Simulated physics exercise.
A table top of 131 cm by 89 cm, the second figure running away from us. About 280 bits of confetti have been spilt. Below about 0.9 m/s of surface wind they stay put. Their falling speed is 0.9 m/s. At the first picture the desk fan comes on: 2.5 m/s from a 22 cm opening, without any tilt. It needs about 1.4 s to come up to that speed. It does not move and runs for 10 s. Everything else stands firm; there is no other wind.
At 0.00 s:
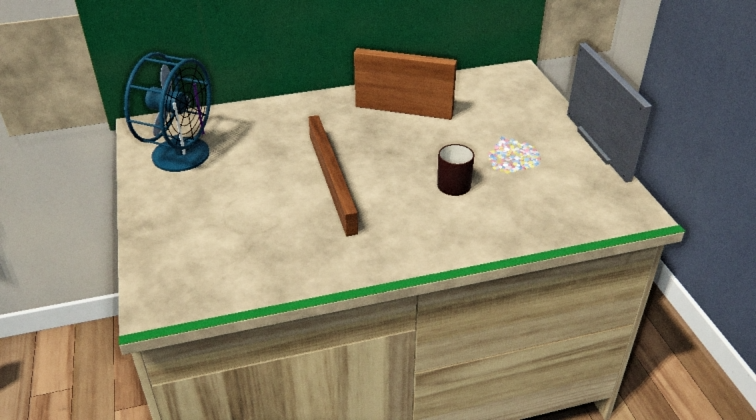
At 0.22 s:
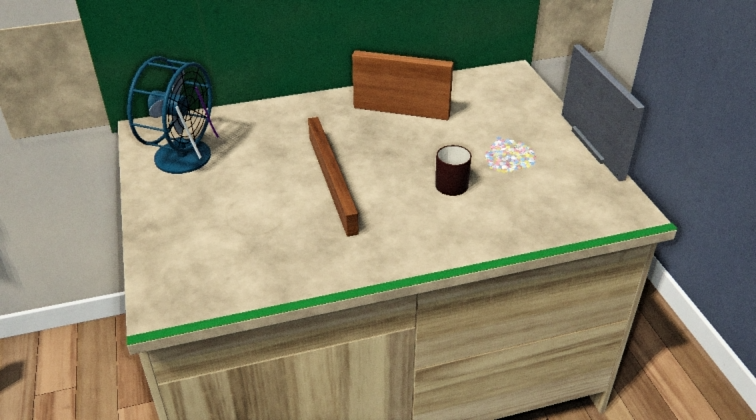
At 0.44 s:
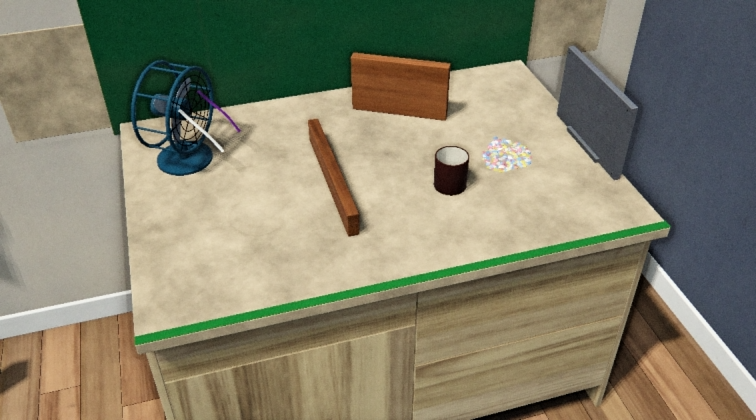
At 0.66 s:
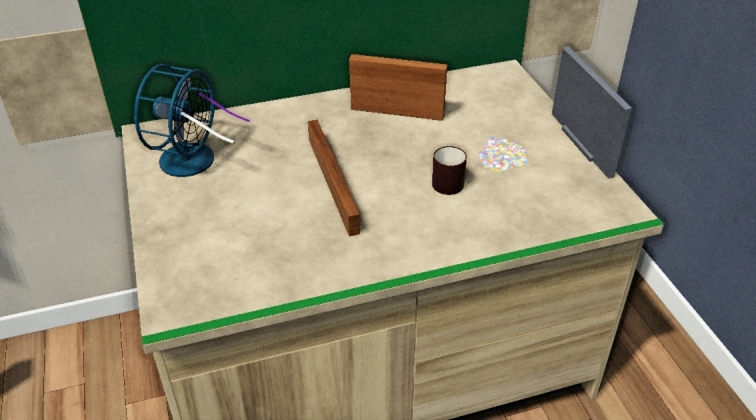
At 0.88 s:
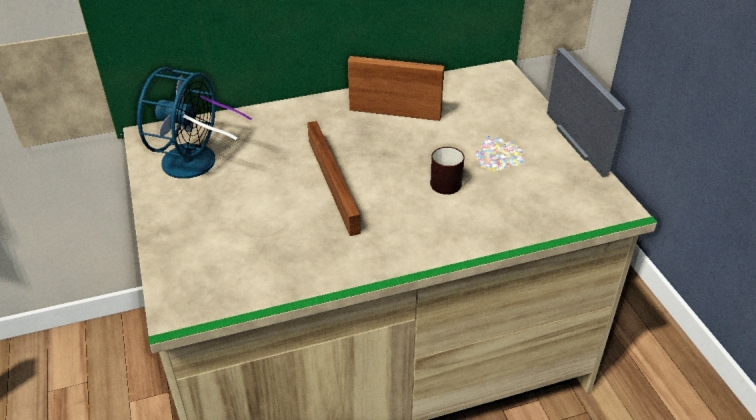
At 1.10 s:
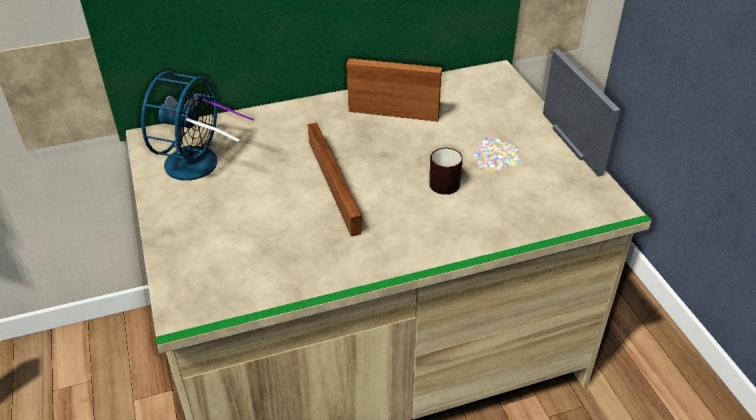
On a stone-patterned table top with a green front edge, a blue desk fan at the left starts up and its ribbons stream out to the right, while the scattered confetti, mug, wooden pieces and laptop stay put.
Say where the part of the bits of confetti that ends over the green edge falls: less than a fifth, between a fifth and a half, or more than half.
By then not even a fifth are over the green edge.
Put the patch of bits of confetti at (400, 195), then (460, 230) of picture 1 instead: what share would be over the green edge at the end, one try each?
In that order: 20 %, 100 %.
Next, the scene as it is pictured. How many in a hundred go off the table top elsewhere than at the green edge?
About 5 %.
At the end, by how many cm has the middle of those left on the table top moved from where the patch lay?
Roughly 5 cm.
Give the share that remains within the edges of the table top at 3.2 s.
About 100 %.
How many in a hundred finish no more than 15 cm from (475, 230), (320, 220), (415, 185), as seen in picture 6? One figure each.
In turn about 0 %, 0 %, 0 %.
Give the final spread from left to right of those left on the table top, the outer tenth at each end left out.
About 20 cm.
After 2.0 s, 94 % are on the move or not yet settled, 0 % are over the green edge; the middle of those still in play is near (499, 152).
After 3.2 s, 79 % are on the move or not yet settled, 0 % are over the green edge; the middle of those still in play is near (513, 150).
After 5.5 s, 65 % are on the move or not yet settled, 0 % are over the green edge; the middle of those still in play is near (515, 150).
After 10.0 s, at the end, 0 % are over the green edge; the middle of those still in play is near (518, 149).
